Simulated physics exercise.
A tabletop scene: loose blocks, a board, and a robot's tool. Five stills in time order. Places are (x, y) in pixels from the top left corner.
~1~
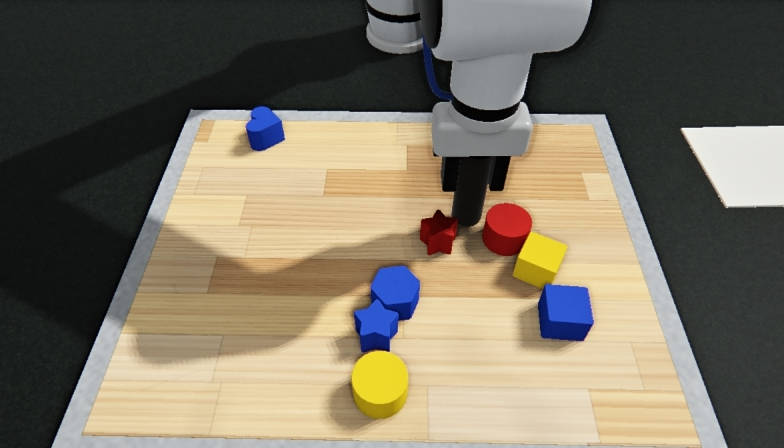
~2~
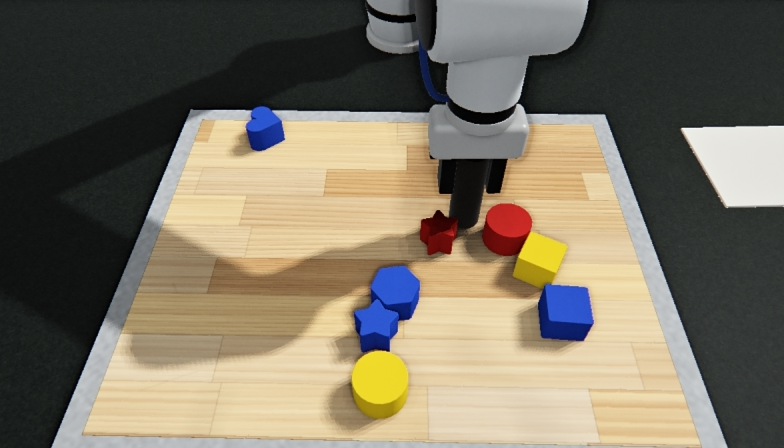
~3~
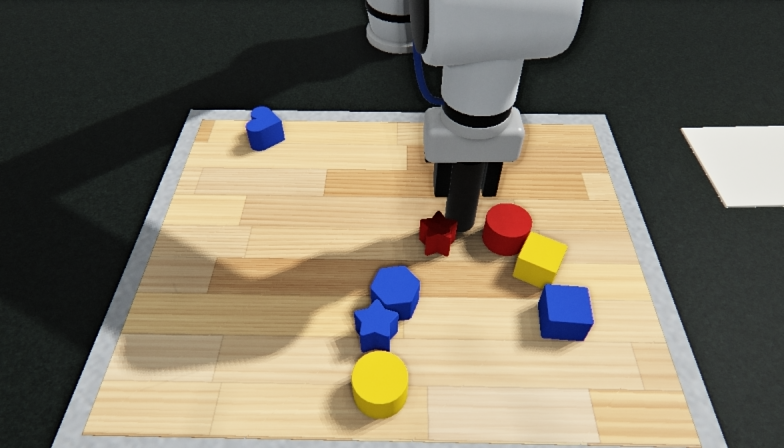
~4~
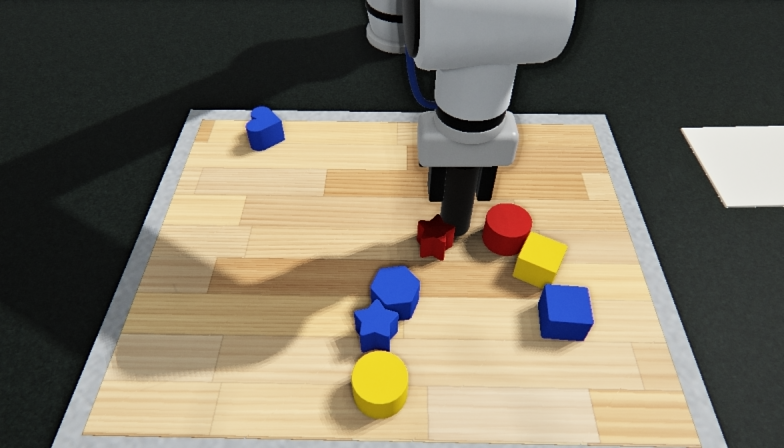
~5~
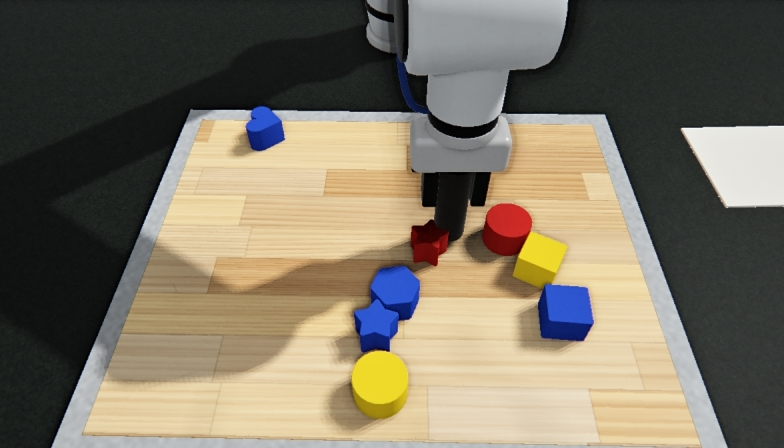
At first, a robot arm holds its dark tool between a red star and a red round block on a wooden board scattered with blue and yellow blocks. The tool shifts slightly left and toward the viewer, then nudges the red star a short way in that direction, while the other blocks stay still.
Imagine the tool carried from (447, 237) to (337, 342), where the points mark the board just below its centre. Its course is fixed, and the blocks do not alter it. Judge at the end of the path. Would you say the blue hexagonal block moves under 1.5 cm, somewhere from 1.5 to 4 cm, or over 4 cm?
It ends over 4 cm away.
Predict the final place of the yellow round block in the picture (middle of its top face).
It will end up at (378, 399).
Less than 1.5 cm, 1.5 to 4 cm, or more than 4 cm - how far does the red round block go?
Distance: Less than 1.5 cm.
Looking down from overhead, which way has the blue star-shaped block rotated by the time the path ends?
From the top, the block rotates counterclockwise.
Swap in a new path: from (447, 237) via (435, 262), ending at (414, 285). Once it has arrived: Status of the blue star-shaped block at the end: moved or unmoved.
Moved off its spot.
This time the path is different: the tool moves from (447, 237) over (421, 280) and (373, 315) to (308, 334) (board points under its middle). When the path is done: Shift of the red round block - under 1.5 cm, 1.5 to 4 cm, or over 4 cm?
Ends under 1.5 cm away.
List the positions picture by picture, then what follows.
The first frame shows tool's lower end at (466, 217); blue star-shaped block at (376, 319); yellow round block at (380, 376); blue hexagonal block at (395, 284); red star-shaped block at (440, 223); red round block at (509, 219).
The second frame shows tool at (463, 219); blocks still.
The third frame shows tool at (459, 222); red star-shaped block at (439, 225).
The fourth frame shows tool at (454, 226); red star-shaped block at (436, 228).
The fifth frame shows tool at (448, 231); blue star-shaped block at (376, 319); yellow round block at (380, 376); blue hexagonal block at (395, 284); red star-shaped block at (429, 233); red round block at (509, 219).
On the path given first. One third of the way, tool at (414, 264); blue star-shaped block at (369, 333), turned 15° anticlockwise; blue hexagonal block at (382, 298), turned 10° anticlockwise; red star-shaped block at (390, 266).
Two thirds of the way, tool at (376, 300); blue star-shaped block at (334, 383), turned 70° anticlockwise; yellow round block at (378, 399); blue hexagonal block at (334, 337); red star-shaped block at (348, 302).
At the end, tool at (337, 337); blue star-shaped block at (319, 412), turned 150° anticlockwise; yellow round block at (378, 399); blue hexagonal block at (287, 381); red star-shaped block at (303, 341); red round block still.
